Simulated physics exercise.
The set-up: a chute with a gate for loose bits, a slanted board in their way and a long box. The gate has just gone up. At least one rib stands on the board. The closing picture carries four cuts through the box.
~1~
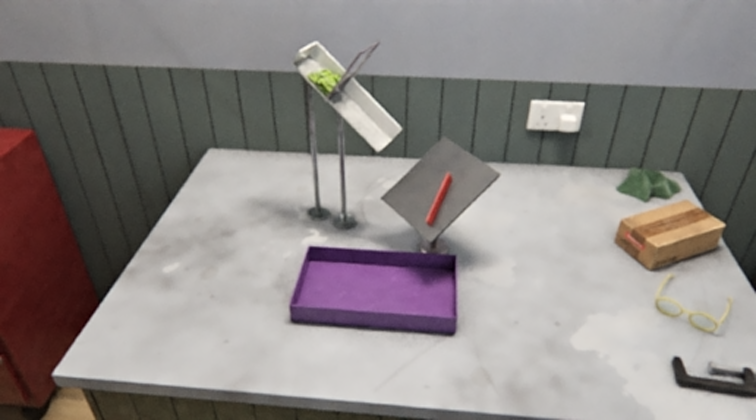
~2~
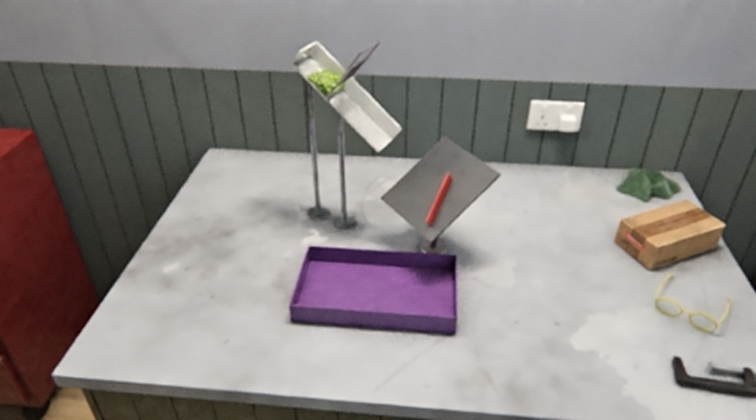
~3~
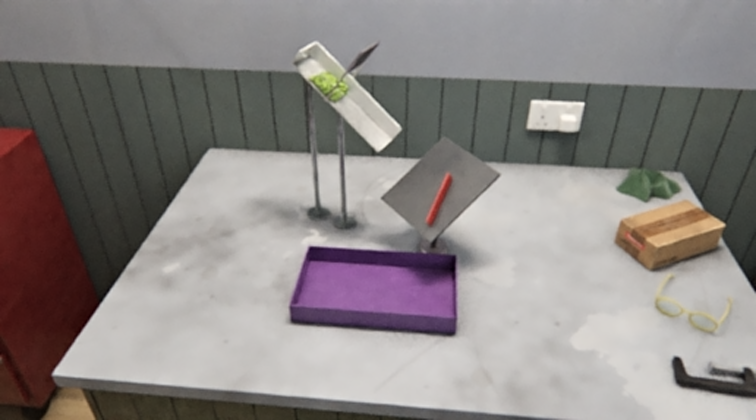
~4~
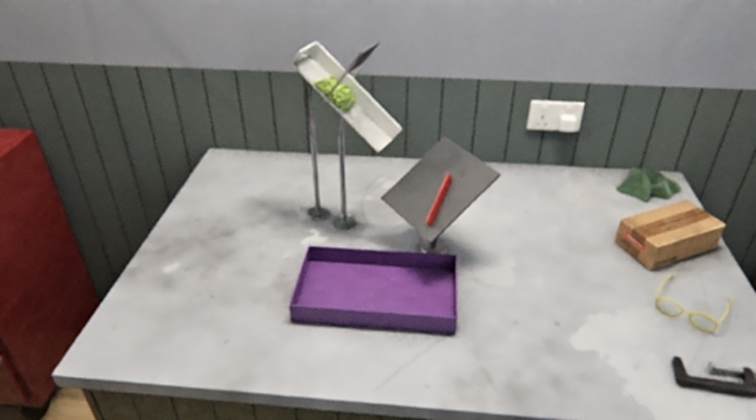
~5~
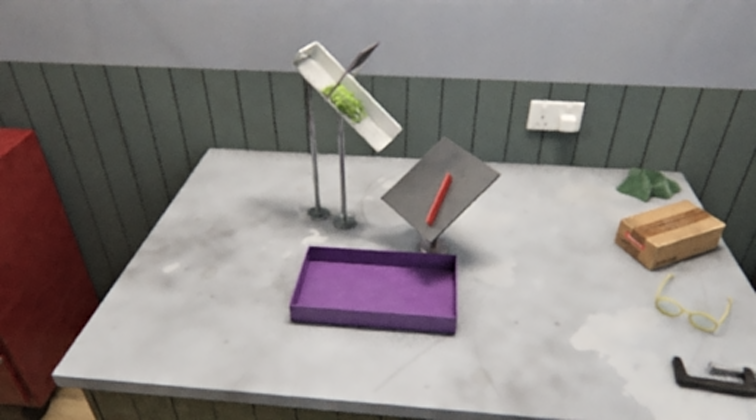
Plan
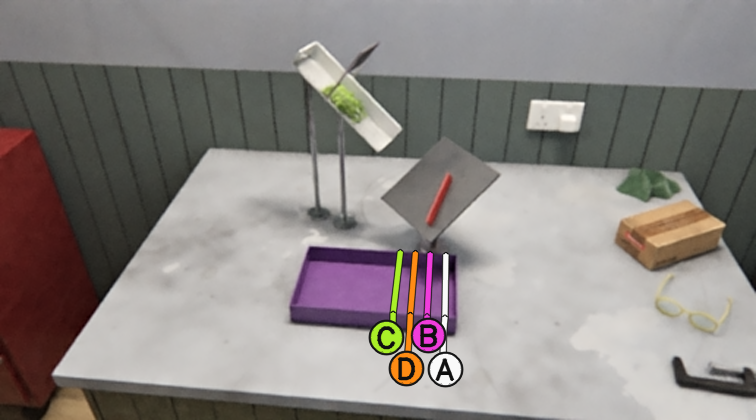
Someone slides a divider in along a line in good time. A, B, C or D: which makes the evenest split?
Line C does it best.
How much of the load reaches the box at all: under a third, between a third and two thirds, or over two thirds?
It is over two thirds.
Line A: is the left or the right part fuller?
The left side.
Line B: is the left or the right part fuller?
The left side.
On the marked copy, line A crosses the front rim at (444, 316); line B crosses the front rim at (427, 315); line C crosses the front rim at (393, 313); line D crosses the front rim at (410, 314).
With A, of what is caught, all on the left of the divider, none on the right.
With B, of what is caught, nearly all on the left of the divider, a stray few on the right.
With C, of what is caught, about two thirds on the left of the divider, about a third on the right.
With D, of what is caught, nearly all on the left of the divider, a small part on the right.
